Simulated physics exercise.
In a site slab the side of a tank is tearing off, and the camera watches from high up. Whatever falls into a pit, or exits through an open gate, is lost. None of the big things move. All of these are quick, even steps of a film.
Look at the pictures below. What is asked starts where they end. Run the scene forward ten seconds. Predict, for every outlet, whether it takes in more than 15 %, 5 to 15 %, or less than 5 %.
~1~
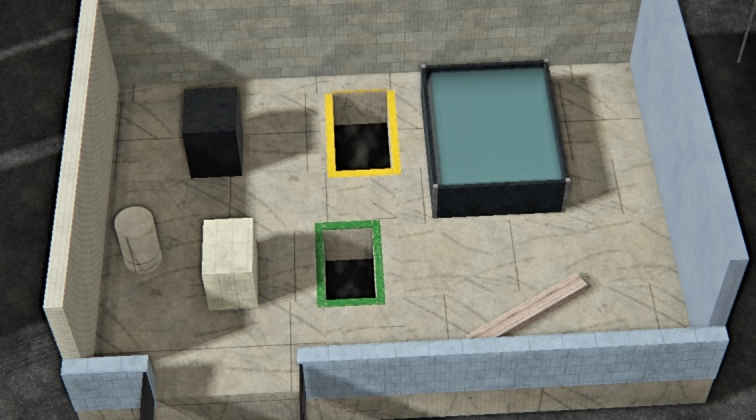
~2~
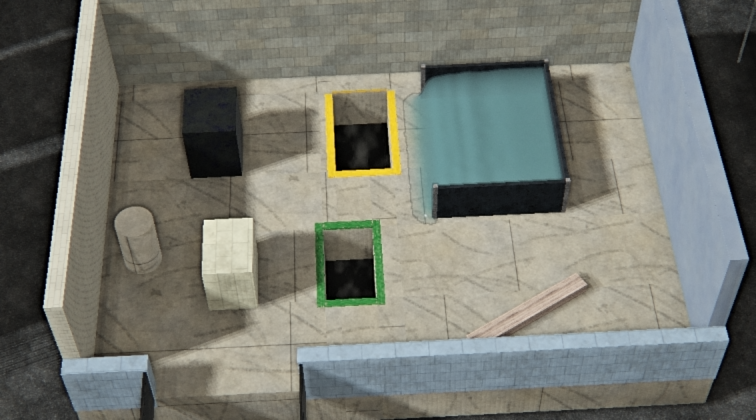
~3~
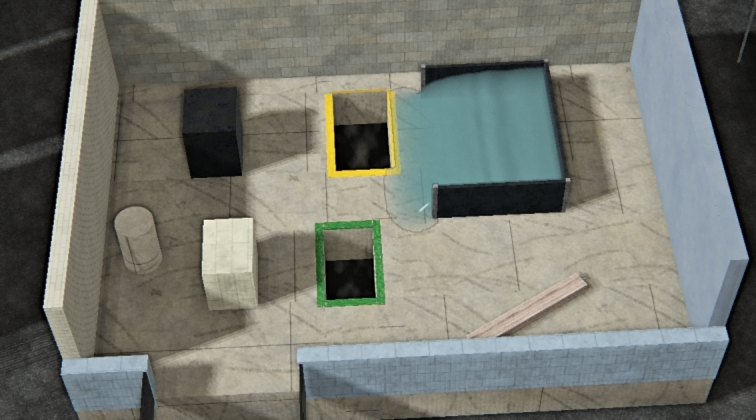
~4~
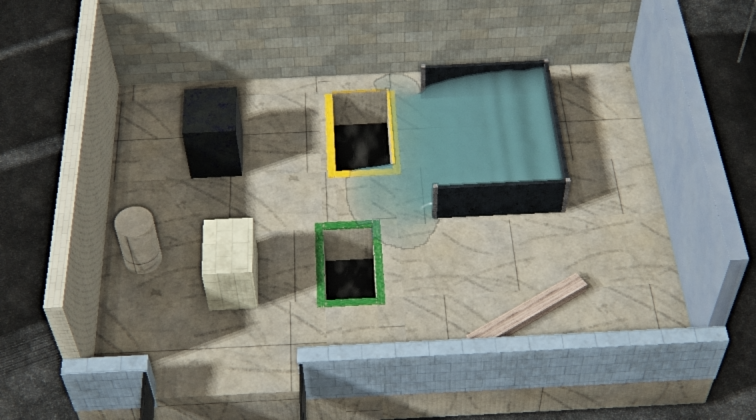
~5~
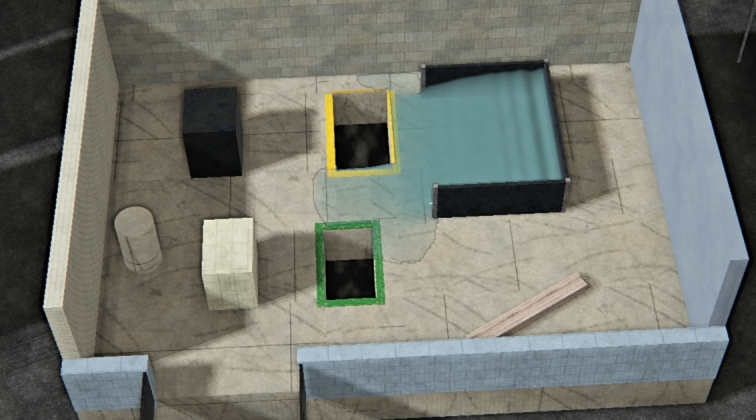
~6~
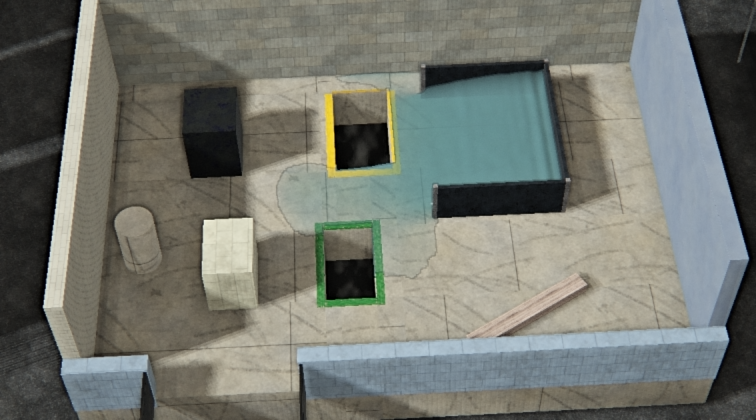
My prediction: The gate takes in less than 5 %; the yellow pit takes in more than 15 %; the green pit takes in 5 to 15 %.
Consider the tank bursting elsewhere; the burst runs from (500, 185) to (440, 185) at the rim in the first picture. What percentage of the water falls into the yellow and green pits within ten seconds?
Yellow 2 %, green 10 %.
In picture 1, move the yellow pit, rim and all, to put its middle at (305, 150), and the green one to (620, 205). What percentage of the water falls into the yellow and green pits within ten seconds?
Breakdown: Yellow 60%, green 0%.
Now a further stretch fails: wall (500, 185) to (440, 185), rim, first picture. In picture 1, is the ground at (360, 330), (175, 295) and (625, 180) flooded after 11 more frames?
In turn: Flooded, dry, dry.
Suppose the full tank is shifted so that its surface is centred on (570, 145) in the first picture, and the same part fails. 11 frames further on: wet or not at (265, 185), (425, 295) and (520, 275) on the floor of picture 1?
Taking them as they were asked, they come out soaked, soaked, bone dry.
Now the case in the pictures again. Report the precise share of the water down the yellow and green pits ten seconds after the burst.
First 62 %, then 14 %.
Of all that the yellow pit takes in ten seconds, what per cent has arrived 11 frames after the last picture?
It should be near 65 percent of the ten-second total.
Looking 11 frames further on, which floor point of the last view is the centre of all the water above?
Near (411, 168).
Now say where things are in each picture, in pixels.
In the first picture, still water in the tank at (493, 125).
In the second picture, water pours out at (430, 147) and has run to (433, 221).
In the third picture, the front is at (409, 225), out from the gap at (430, 148).
In the fourth picture, the front is at (390, 239), out from the gap at (430, 148).
In the fifth picture, water pours out at (430, 149) and has run to (333, 226).
In the sixth picture, the front is at (286, 206), out from the gap at (430, 149).
A moment on, water covers 20 % of the floor; the gate 0 %, the yellow pit 25 %, the green pit 3 %.
Next, water covers 25 % of the floor; the gate 0 %, the yellow pit 39 %, the green pit 6 %.
Then, water covers 35 % of the floor; the gate 0 %, the yellow pit 49 %, the green pit 9 %.
Later, water covers 45 % of the floor; the gate 1 %, the yellow pit 57 %, the green pit 12 %.
In the end, water covers 55 % of the floor; the gate 2 %, the yellow pit 63 %, the green pit 13 %.
